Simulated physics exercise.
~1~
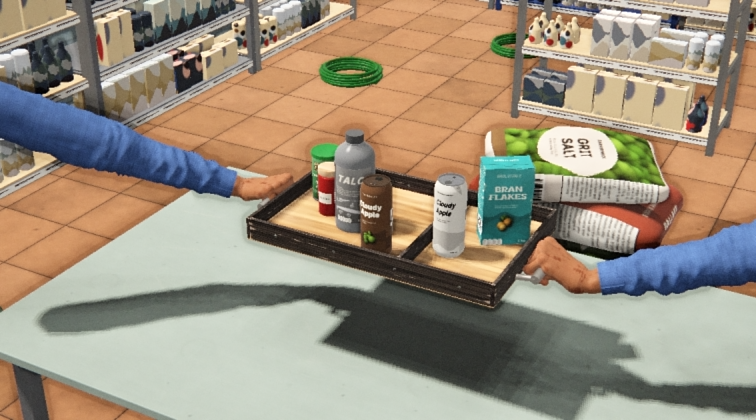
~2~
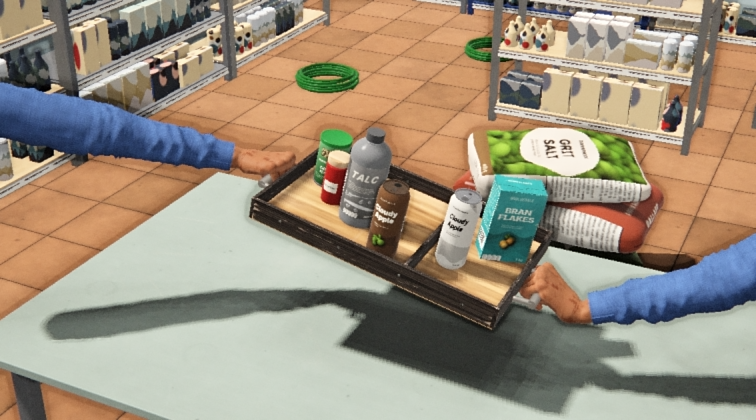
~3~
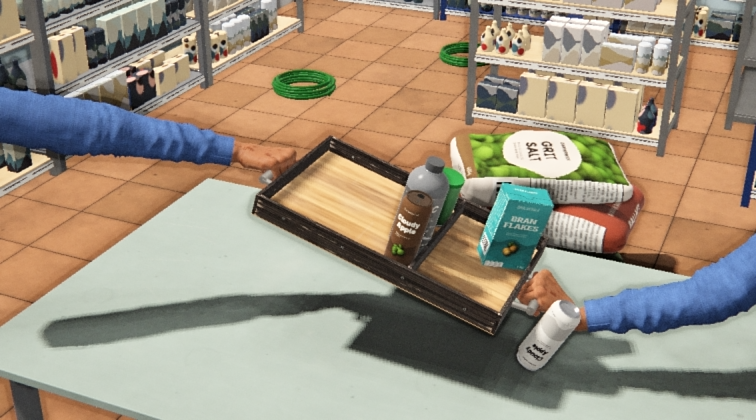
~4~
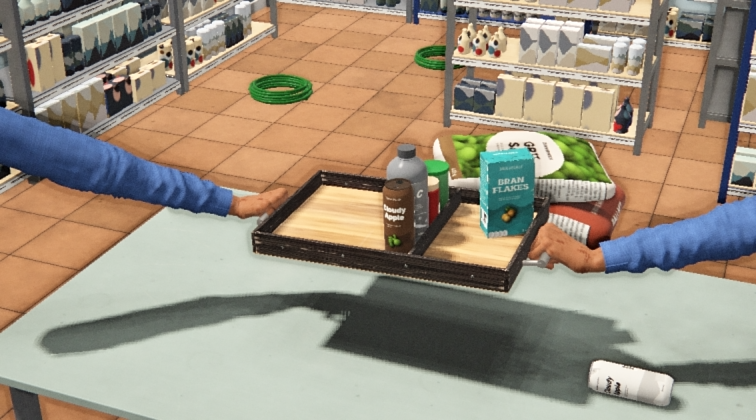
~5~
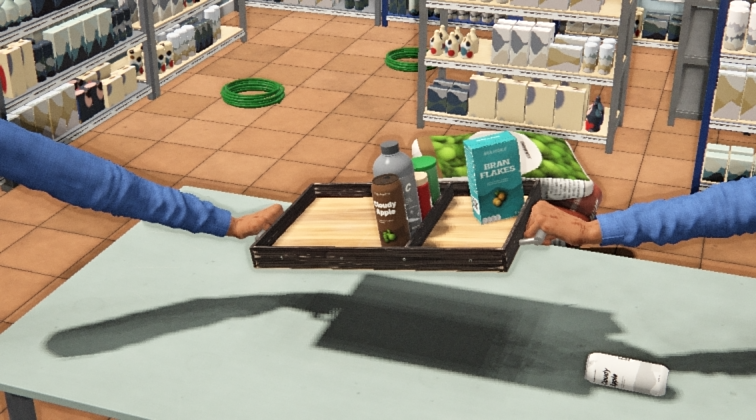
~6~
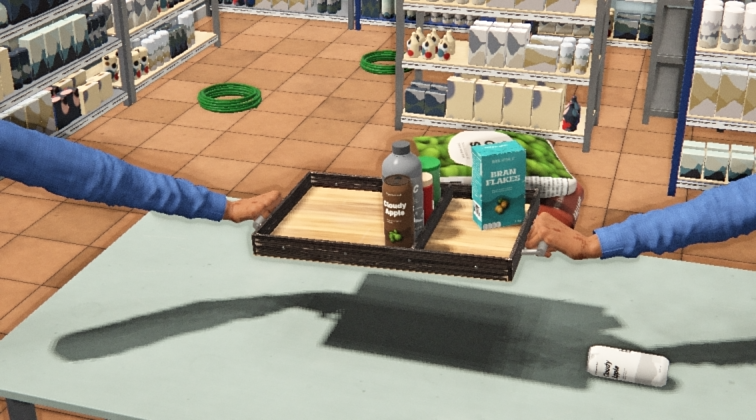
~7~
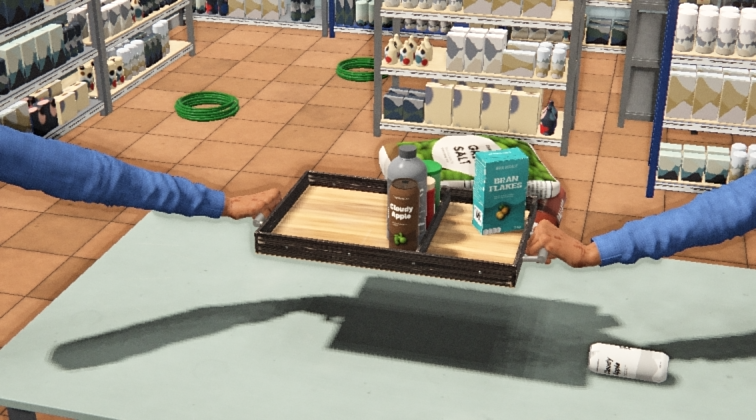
In a store aisle, two hands tilt a wooden tray of containers down to the right above a table, and several slide right while a white can tumbles out; the tray then levels, leaving the can on its side on the table and the others upright in the tray.
